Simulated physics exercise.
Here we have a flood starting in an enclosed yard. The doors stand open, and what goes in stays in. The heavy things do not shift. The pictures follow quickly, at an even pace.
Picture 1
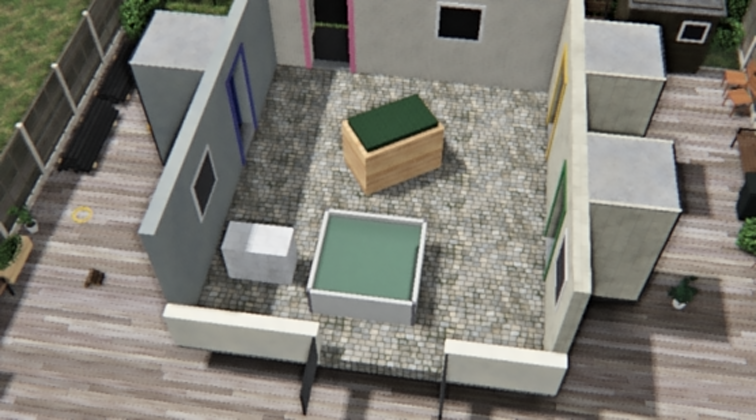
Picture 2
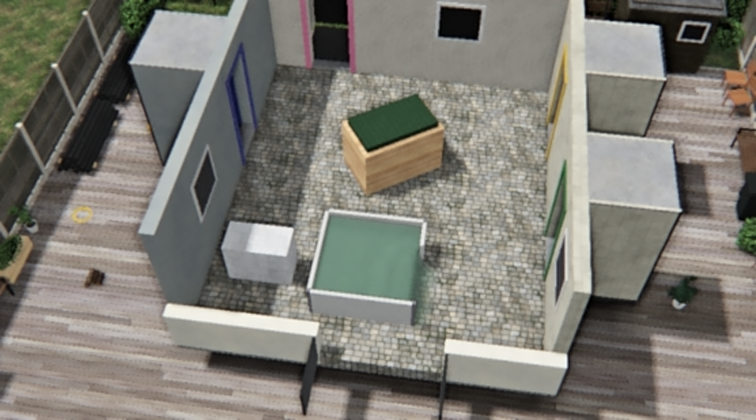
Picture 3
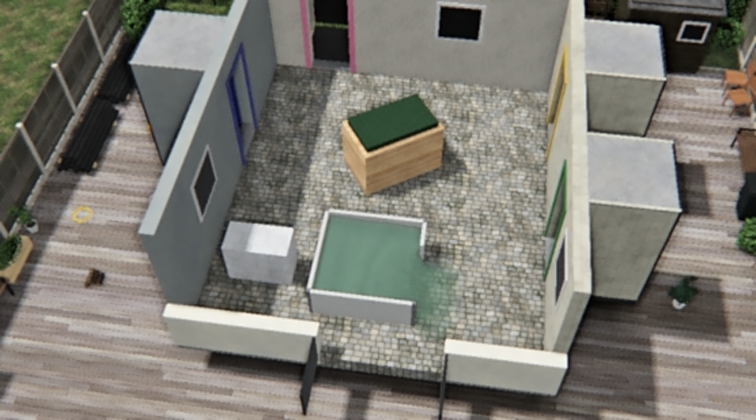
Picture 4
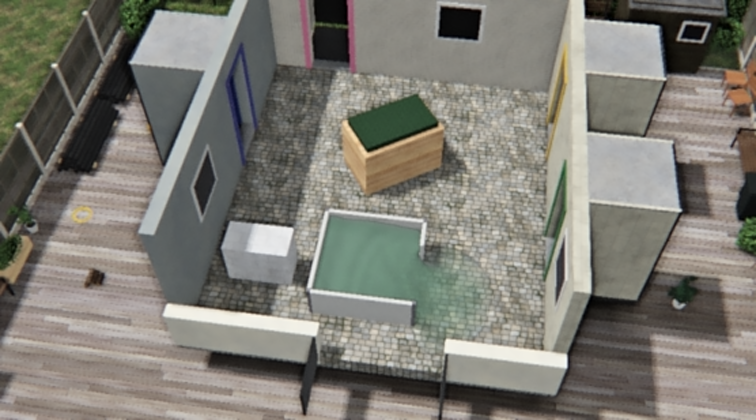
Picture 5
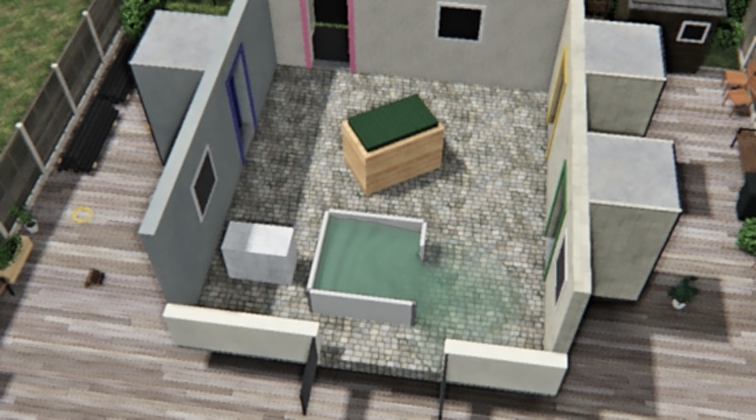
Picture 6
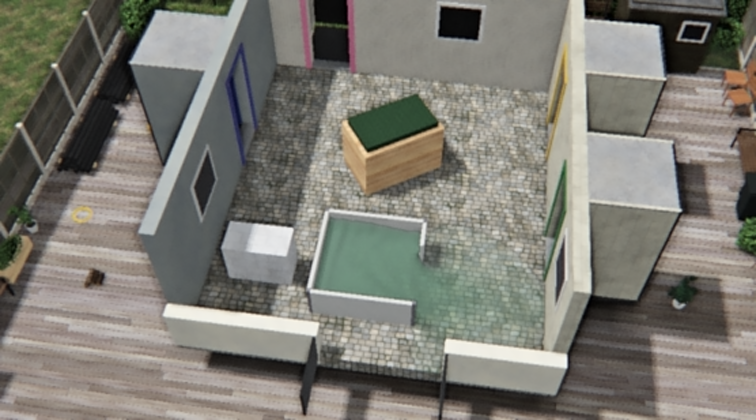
Greenish water pours from a gap in the tank's right side and spreads rightward across the paving.
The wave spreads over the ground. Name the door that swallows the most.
The green doorway takes the most.
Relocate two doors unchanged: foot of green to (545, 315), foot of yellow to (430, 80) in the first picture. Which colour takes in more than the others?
Most goes in at the one in green.
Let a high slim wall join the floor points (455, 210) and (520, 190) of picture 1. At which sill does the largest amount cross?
It is the door marked green.
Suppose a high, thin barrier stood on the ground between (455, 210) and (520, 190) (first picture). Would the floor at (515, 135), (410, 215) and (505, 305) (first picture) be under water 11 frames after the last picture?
One after the other: Free of water, not flooded, under water.
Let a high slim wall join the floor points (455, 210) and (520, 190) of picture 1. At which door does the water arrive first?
That is the door marked green.
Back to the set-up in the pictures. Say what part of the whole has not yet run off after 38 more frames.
Near 82 in a hundred.
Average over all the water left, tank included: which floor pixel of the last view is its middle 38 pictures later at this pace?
Around (468, 217).
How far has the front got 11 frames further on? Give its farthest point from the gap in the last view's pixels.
Around (546, 173).
A moment on, water covers 15 % of the floor; green door some in, pink door not reached, yellow door not reached, blue door not reached.
Next, water covers 15 % of the floor; green door a lot in, pink door not reached, yellow door not reached, blue door not reached.
Then, water covers 35 % of the floor; green door a lot in, pink door not reached, yellow door wet at the sill, nothing in, blue door not reached.
Later, water covers 55 % of the floor; green door a lot in, pink door not reached, yellow door wet at the sill, nothing in, blue door not reached.
In the end, water covers 80 % of the floor; green door a lot in, pink door wet at the sill, nothing in, yellow door wet at the sill, nothing in, blue door wet at the sill, nothing in; the green door has let in the most.
